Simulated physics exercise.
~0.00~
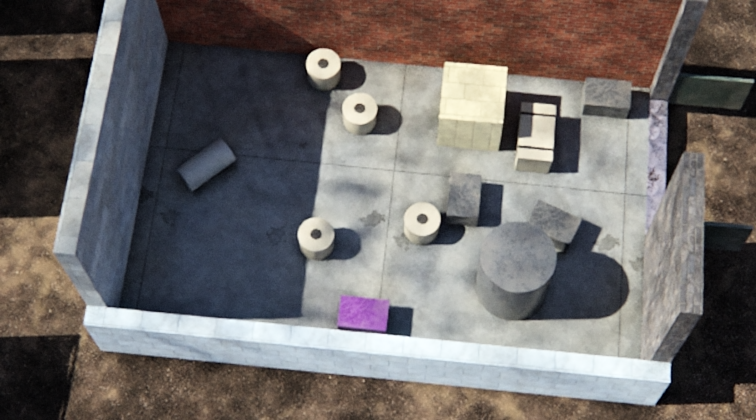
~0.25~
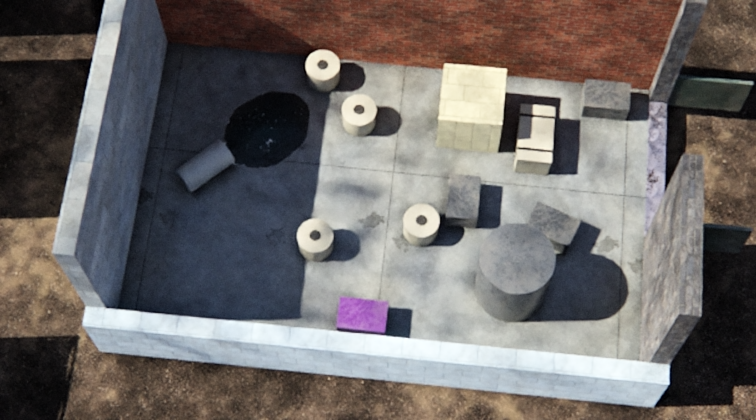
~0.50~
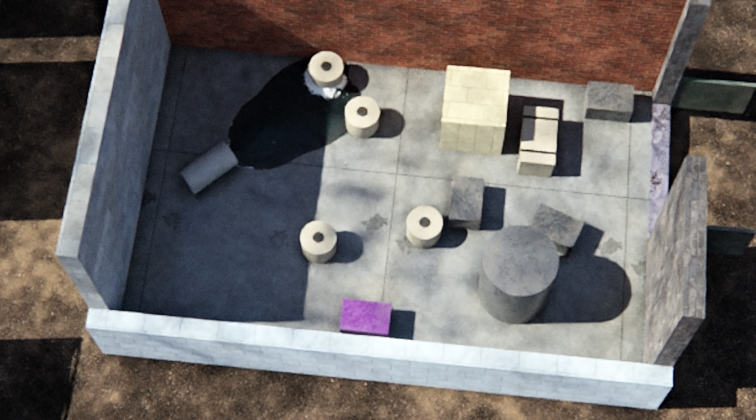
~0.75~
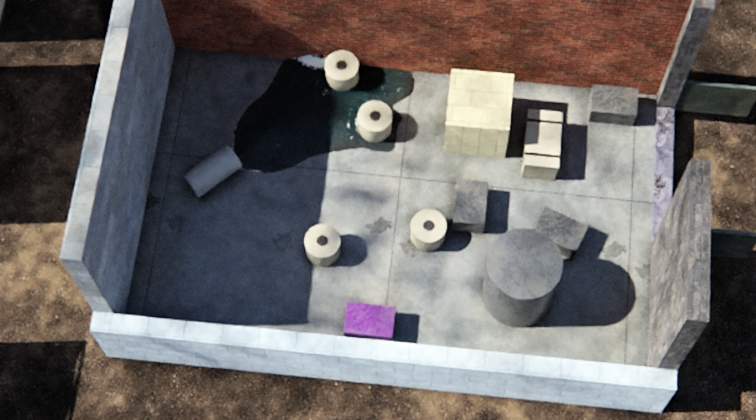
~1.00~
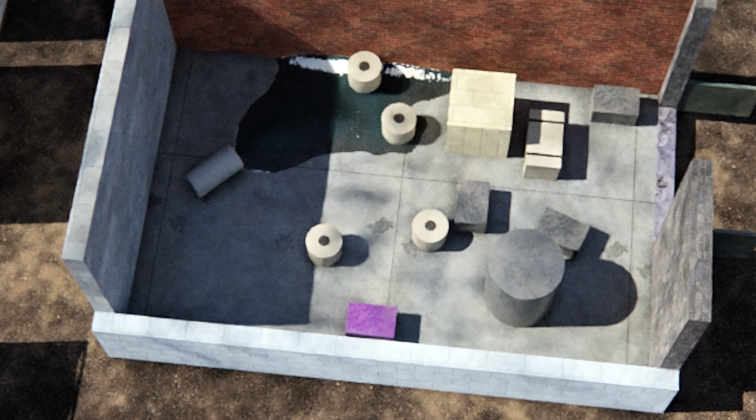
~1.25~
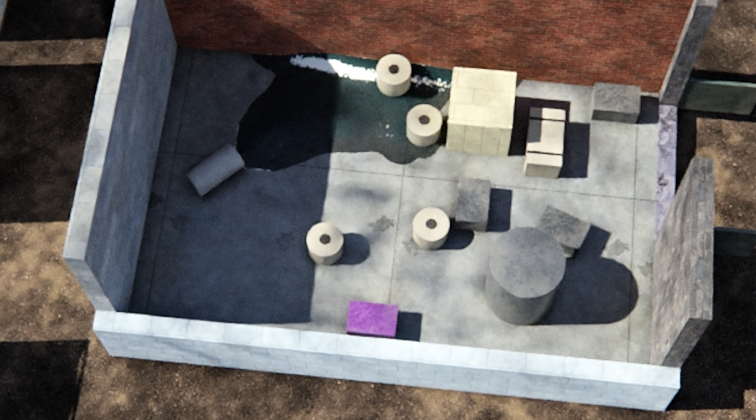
Dark water pours from a grey pipe end on the left of a walled yard, spreading up and right across the paved ground. It reaches two pale round blocks near the brick wall and pushes them rightward, while the purple crate and the other objects stay in place.
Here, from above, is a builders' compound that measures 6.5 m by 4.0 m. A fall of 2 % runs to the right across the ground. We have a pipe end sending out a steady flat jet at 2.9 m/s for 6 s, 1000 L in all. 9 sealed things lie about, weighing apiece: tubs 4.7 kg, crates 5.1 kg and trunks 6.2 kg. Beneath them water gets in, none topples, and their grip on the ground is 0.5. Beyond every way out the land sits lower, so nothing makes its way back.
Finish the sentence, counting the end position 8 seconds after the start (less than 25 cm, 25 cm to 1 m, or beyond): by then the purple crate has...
By then it has gone a little way.
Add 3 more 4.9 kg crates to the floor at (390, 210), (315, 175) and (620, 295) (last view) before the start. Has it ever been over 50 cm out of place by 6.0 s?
Order kept: Too far; not that far; not that far.
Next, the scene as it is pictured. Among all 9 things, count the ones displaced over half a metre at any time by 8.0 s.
I count 5.
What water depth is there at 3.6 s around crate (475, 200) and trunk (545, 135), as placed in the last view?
Depth approx. 1 cm / 1 cm.
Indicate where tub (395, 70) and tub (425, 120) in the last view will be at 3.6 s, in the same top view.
First one near (374, 181), second near (384, 215).
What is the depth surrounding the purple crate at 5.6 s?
4 cm or so.
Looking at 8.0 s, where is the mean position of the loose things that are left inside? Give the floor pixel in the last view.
Around (436, 255).
After 1.8 s the purple crate is near (372, 318), 0.0 m from its start, aground; 0 of 9 are out; 1 afloat.
After 3.6 s the purple crate is near (372, 318), 0.0 m from its start, aground; 1 of 9 are out; 0 afloat.
After 5.6 s the purple crate is near (370, 329), 0.2 m from its start, aground; 1 of 9 are out; 1 afloat.
After 8.0 s the purple crate is near (327, 319), 0.5 m from its start, afloat; 1 of 9 are out; 1 afloat.
